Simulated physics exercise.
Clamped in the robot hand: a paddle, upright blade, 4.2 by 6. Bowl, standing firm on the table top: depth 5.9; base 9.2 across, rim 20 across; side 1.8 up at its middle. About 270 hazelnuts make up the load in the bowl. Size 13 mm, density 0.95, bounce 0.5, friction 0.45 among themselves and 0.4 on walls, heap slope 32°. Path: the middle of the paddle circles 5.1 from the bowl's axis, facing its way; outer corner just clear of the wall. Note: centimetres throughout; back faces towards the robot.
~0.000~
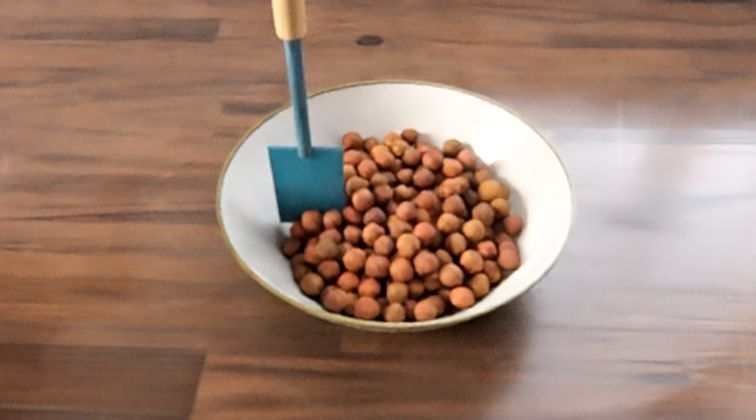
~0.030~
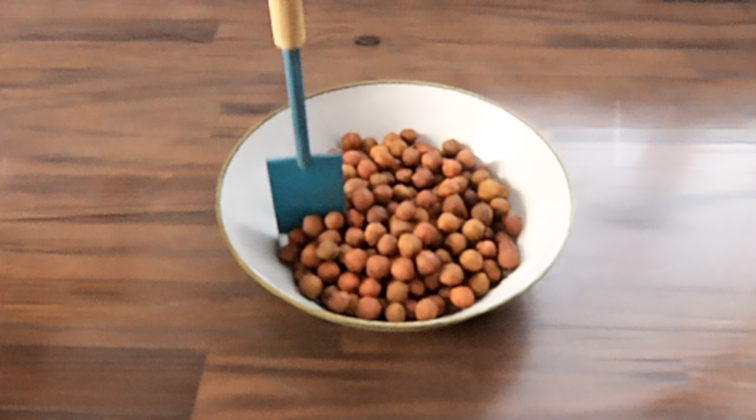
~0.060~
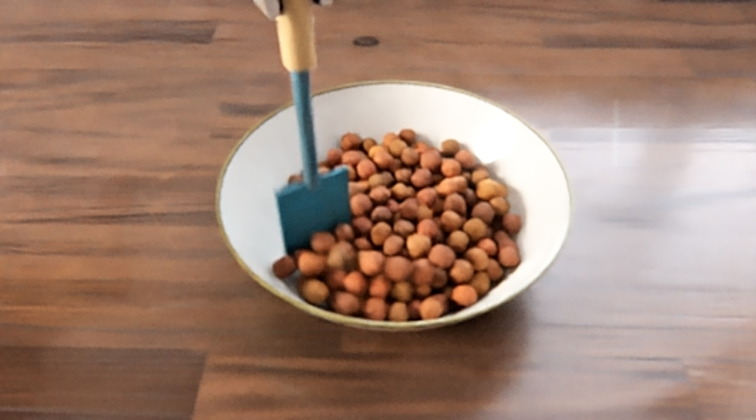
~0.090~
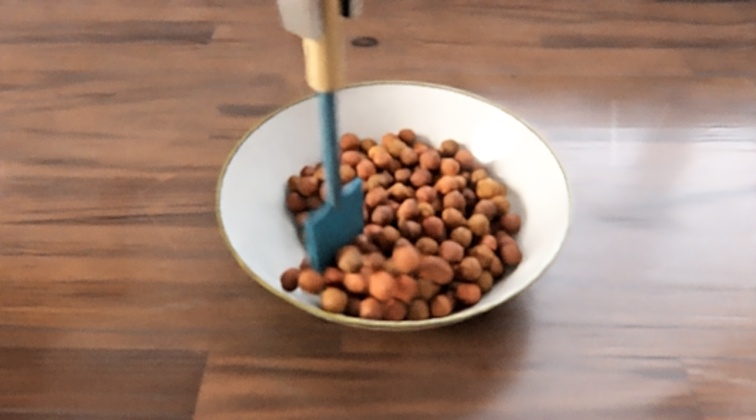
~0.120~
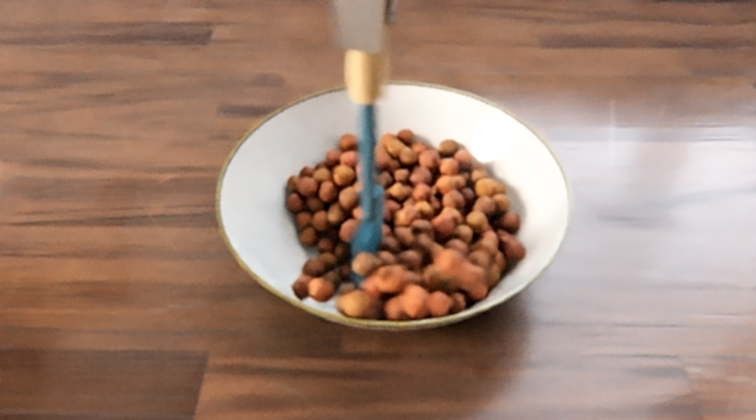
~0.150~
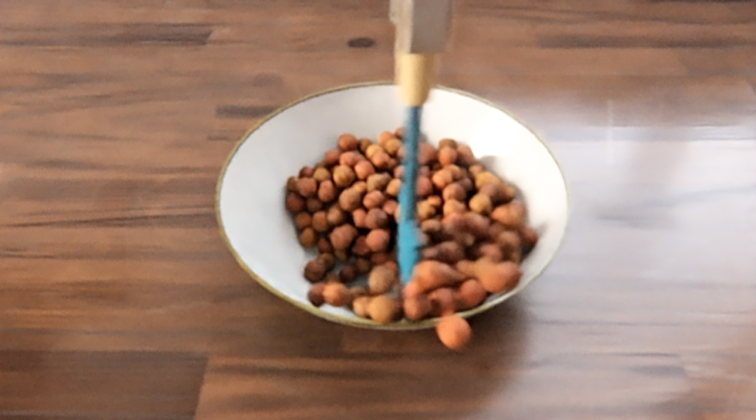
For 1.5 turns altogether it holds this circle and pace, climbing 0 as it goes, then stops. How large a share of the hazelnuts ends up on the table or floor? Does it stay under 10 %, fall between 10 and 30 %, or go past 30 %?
It goes past 30 %.
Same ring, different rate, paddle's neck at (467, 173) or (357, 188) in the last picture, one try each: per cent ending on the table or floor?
First try: About 50 %; second try: About 25 %.
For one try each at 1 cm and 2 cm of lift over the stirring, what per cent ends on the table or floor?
Roughly 30 and 25 per cent.
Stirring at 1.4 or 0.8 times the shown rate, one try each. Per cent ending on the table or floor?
Around 55 percent for the first try and 35 percent for the second.
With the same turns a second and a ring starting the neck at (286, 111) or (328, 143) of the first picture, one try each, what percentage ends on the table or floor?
I'd put it at around 30 and 20 percent.
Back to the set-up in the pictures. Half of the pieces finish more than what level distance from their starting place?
Something near 12 cm, measured level.
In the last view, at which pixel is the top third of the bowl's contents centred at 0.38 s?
Around (372, 116).
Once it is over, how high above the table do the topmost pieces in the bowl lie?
It reaches some 5.5 cm above the table.
After 0.38 s, 269° round, highest piece 10 above the table; 222 in the bowl, 25 on the table or floor, 25 in flight or on the tool.
After 0.60 s, 80° round, highest piece 8 above the table; 181 in the bowl, 80 on the table or floor, 11 in flight or on the tool.
After 0.91 s, 180° round, highest piece 5 above the table; 164 in the bowl, 108 on the table or floor.
After 1.61 s, 180° round, highest piece 5 above the table; 164 in the bowl, 108 on the table or floor.
In the end, 164 in the bowl, 108 on the table or floor. That is 40 % on the table or floor.
